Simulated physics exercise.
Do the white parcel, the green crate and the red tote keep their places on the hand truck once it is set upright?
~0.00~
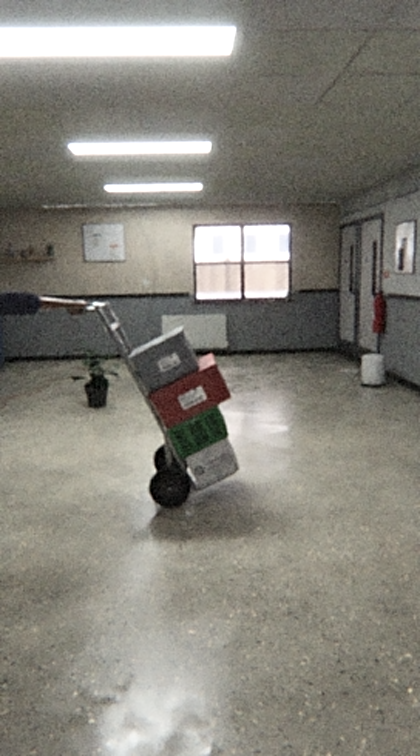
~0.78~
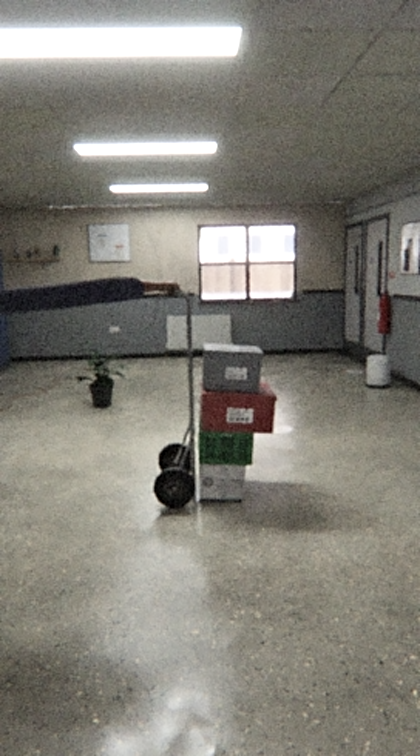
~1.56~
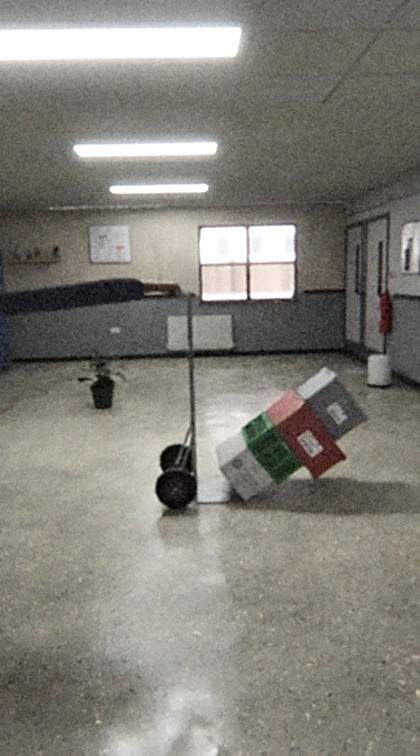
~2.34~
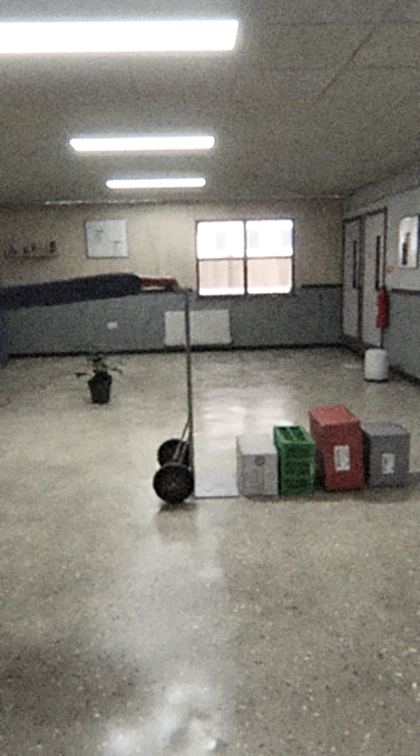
No, none of them keeps its place. They topple over to the right with the rest of the stack and end up tipped over in a row beyond the upright truck.
